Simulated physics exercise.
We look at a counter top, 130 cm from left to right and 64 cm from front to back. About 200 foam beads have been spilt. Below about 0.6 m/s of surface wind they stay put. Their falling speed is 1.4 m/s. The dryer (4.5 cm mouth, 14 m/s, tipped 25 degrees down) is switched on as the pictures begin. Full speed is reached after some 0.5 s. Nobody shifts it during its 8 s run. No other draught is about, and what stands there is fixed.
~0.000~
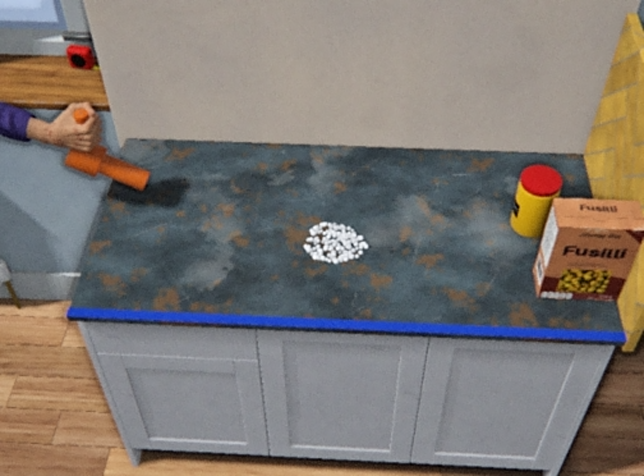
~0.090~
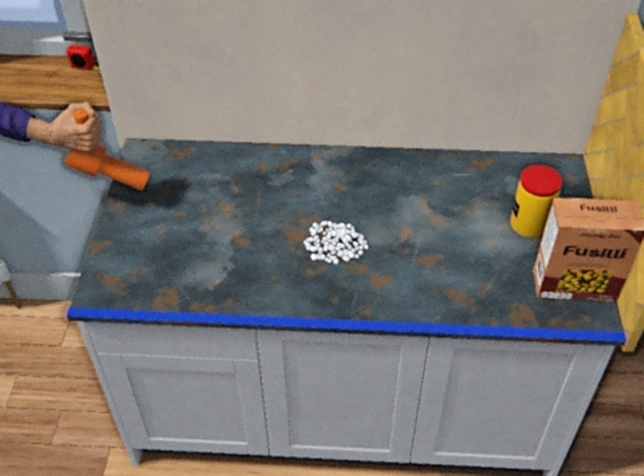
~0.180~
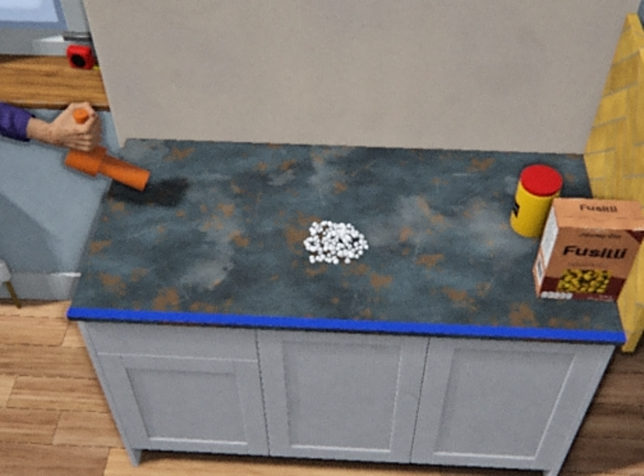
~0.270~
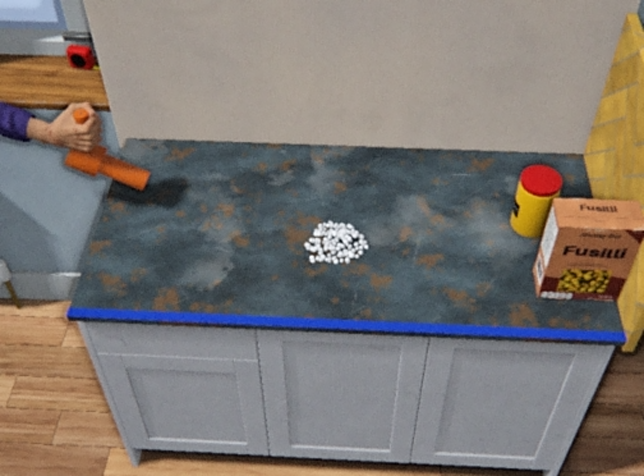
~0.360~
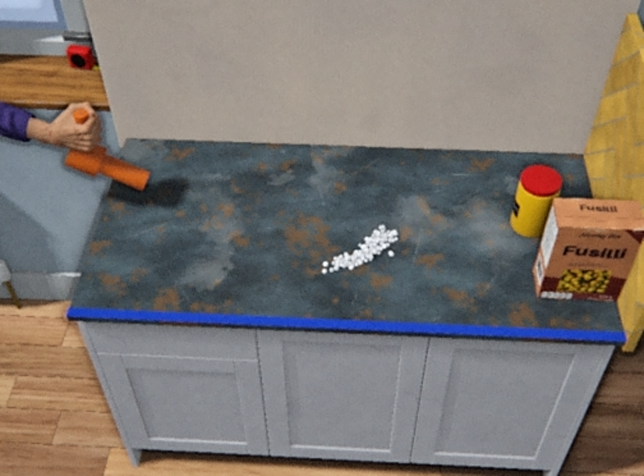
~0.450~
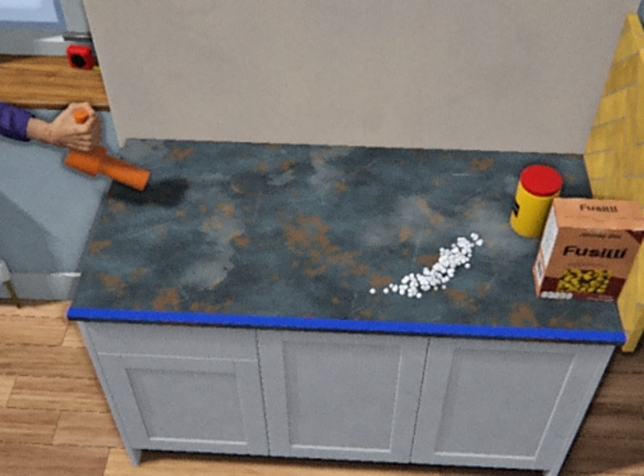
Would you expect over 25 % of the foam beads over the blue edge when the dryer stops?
Answer: Yes.
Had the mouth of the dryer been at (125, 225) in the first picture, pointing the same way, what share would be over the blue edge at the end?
Then about 2 %.
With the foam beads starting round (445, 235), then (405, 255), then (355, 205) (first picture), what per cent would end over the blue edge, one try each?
In turn about 10 %, 70 %, 0 %.
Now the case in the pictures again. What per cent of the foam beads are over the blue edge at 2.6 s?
Some 80 per cent.
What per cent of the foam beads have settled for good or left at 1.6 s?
About 80 %.
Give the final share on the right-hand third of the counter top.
Some 20 per cent.
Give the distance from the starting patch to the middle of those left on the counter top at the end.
About 60 cm.
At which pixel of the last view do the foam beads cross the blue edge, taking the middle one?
Around (545, 338).
After 1.6 s, 20 % are on the move or not yet settled, 80 % are over the blue edge; the middle of those still in play is near (606, 256).
After 2.6 s, 20 % are on the move or not yet settled, 80 % are over the blue edge; the middle of those still in play is near (595, 229).
After 4.4 s, 20 % are on the move or not yet settled, 80 % are over the blue edge; the middle of those still in play is near (599, 226).
After 8.0 s, at the end, 80 % are over the blue edge; the middle of those still in play is near (558, 230).
